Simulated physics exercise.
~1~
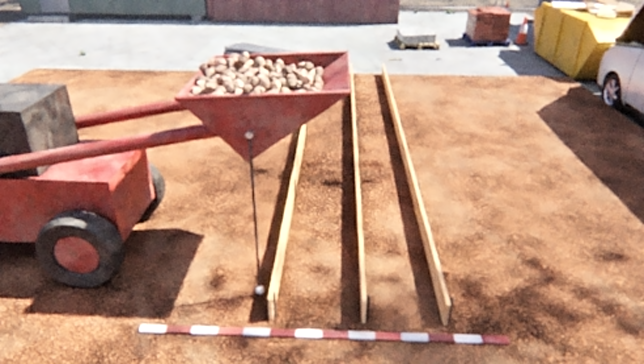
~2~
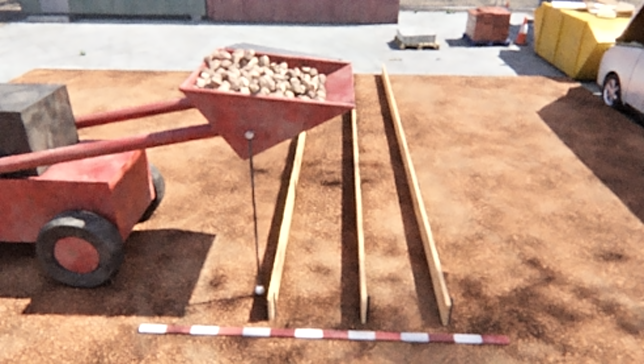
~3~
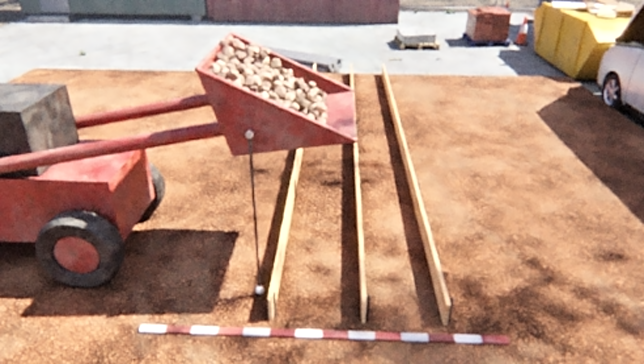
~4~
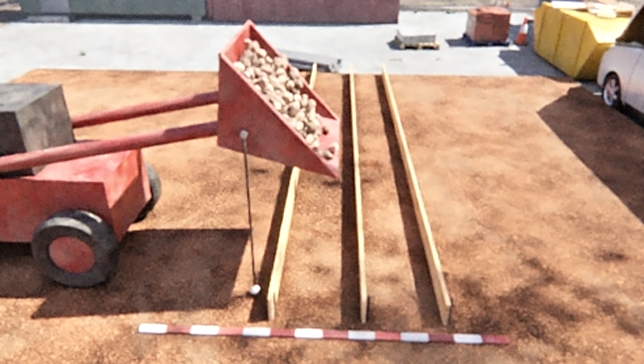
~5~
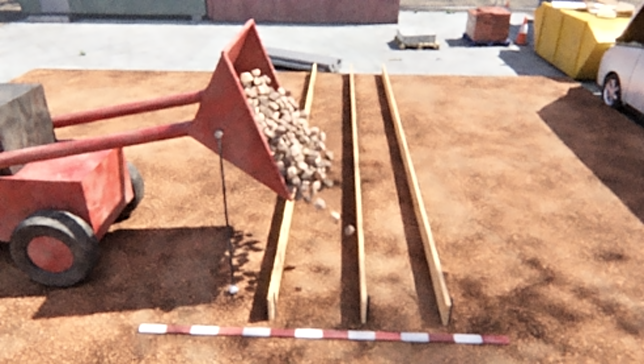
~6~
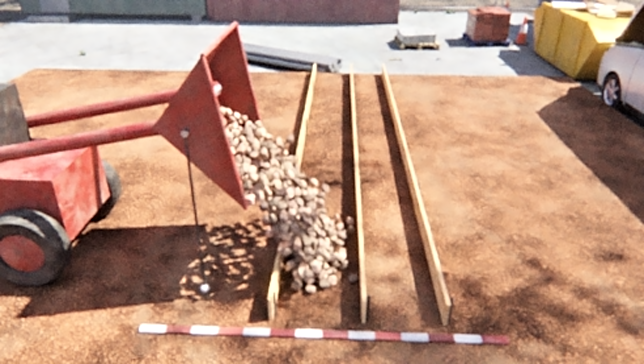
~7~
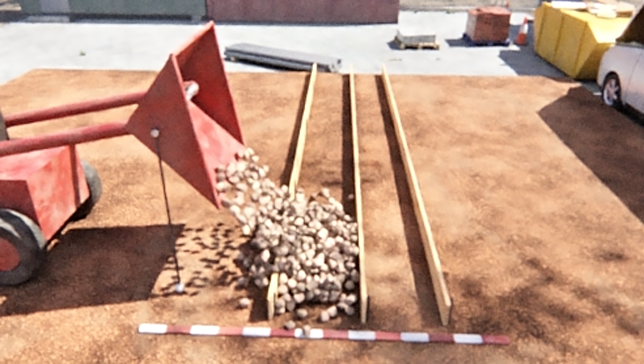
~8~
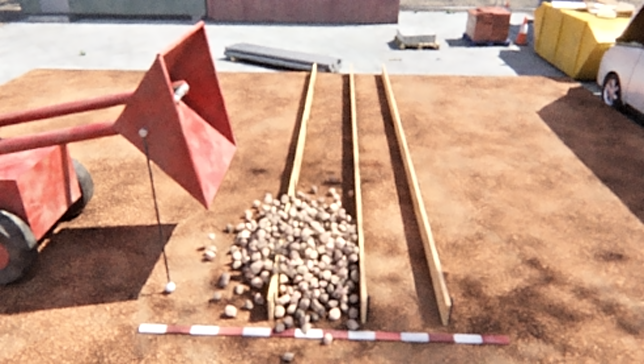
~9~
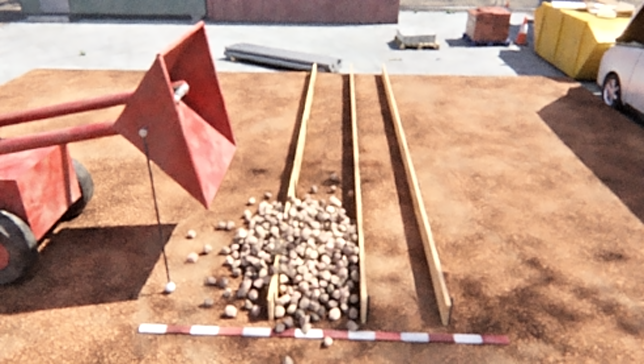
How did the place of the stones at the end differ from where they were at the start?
At the start the stones were piled in the raised red bucket. By the end they lay on the ground, mostly between the left and middle boards, with some spilled to the left.
